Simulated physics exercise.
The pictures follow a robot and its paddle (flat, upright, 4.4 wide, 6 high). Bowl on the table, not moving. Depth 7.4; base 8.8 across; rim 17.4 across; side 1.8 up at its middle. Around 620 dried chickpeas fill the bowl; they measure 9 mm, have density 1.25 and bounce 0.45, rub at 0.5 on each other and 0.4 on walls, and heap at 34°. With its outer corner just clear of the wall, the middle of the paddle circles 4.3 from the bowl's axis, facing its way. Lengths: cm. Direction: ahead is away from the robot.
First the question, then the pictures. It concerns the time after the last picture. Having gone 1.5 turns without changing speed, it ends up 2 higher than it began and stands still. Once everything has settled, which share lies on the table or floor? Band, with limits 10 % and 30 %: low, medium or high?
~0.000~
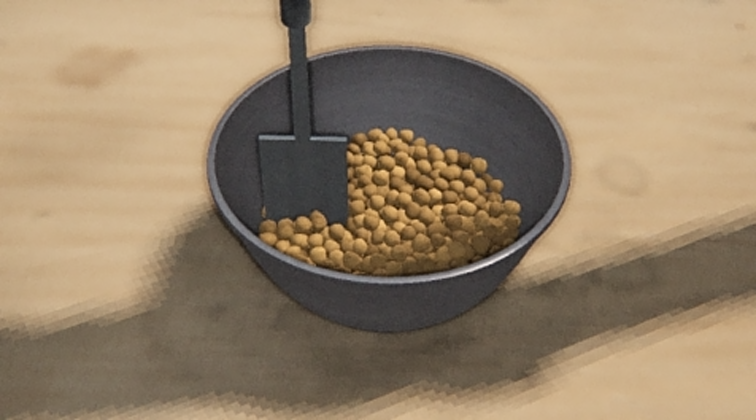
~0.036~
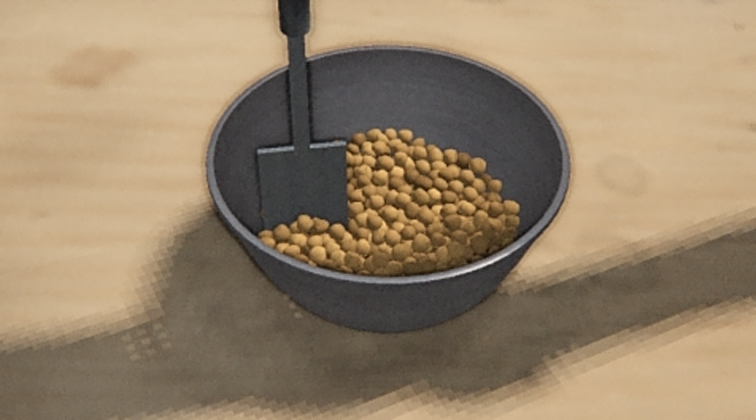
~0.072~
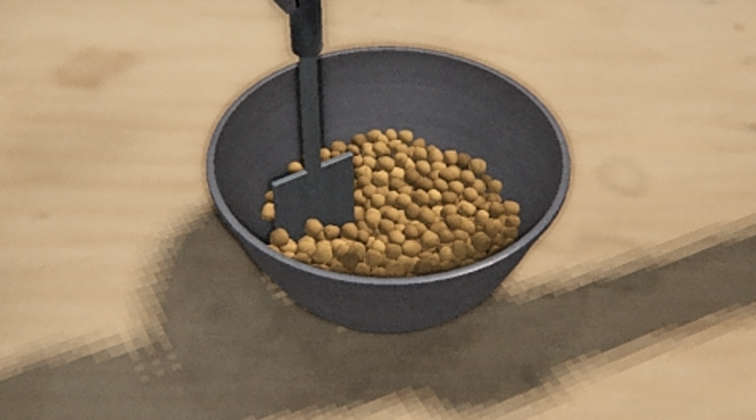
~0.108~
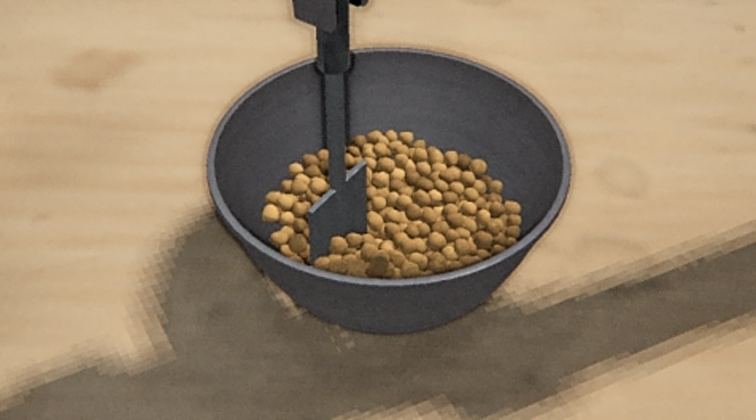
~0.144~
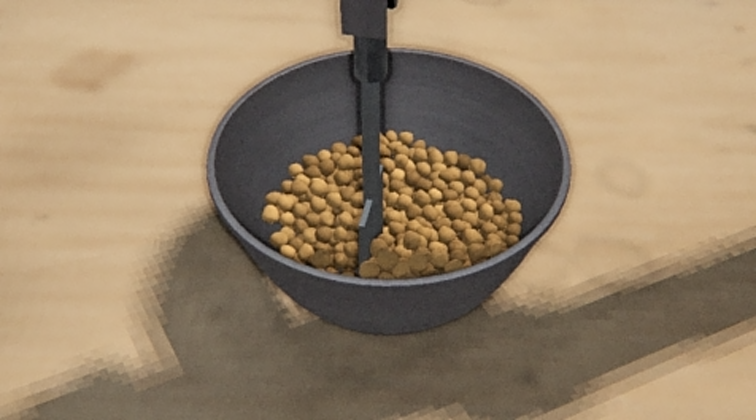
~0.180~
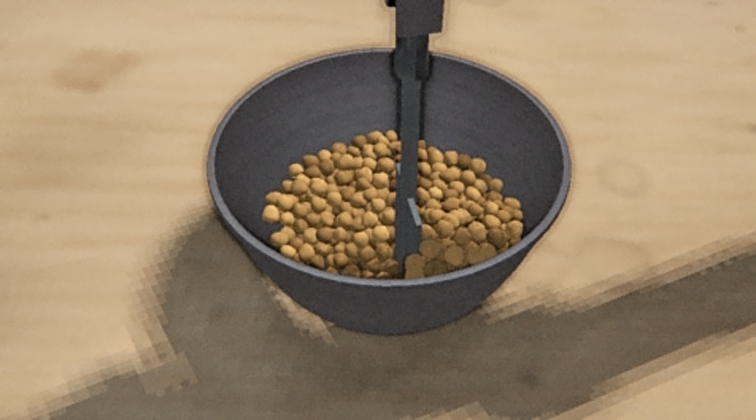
Low.
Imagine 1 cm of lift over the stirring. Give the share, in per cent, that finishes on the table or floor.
Near 5 in a hundred.
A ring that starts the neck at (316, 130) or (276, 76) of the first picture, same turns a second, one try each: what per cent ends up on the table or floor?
I'd guess some 5 and 0 percent.
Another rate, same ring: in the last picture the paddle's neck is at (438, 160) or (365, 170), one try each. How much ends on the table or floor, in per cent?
About 5 and 0 %.
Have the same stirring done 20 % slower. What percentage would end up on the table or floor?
I'd expect about 0 %.
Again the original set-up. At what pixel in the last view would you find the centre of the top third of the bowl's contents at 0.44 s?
Roughly at (362, 137).
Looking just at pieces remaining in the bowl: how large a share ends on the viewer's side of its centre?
About 55 per cent.
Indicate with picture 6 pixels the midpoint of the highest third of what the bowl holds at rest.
Looks like roughly (392, 237) to me.
After 0.44 s, 273° round, highest piece 9 above the table; 607 in the bowl, 8 on the table or floor, 4 in flight or on the tool.
After 0.70 s, 82° round, highest piece 7 above the table; 597 in the bowl, 22 on the table or floor.
After 1.03 s, 180° round, highest piece 6 above the table; 597 in the bowl, 22 on the table or floor.
After 1.73 s, 180° round, highest piece 6 above the table; 597 in the bowl, 22 on the table or floor.
In the end, 597 in the bowl, 22 on the table or floor. That is 4 % on the table or floor.
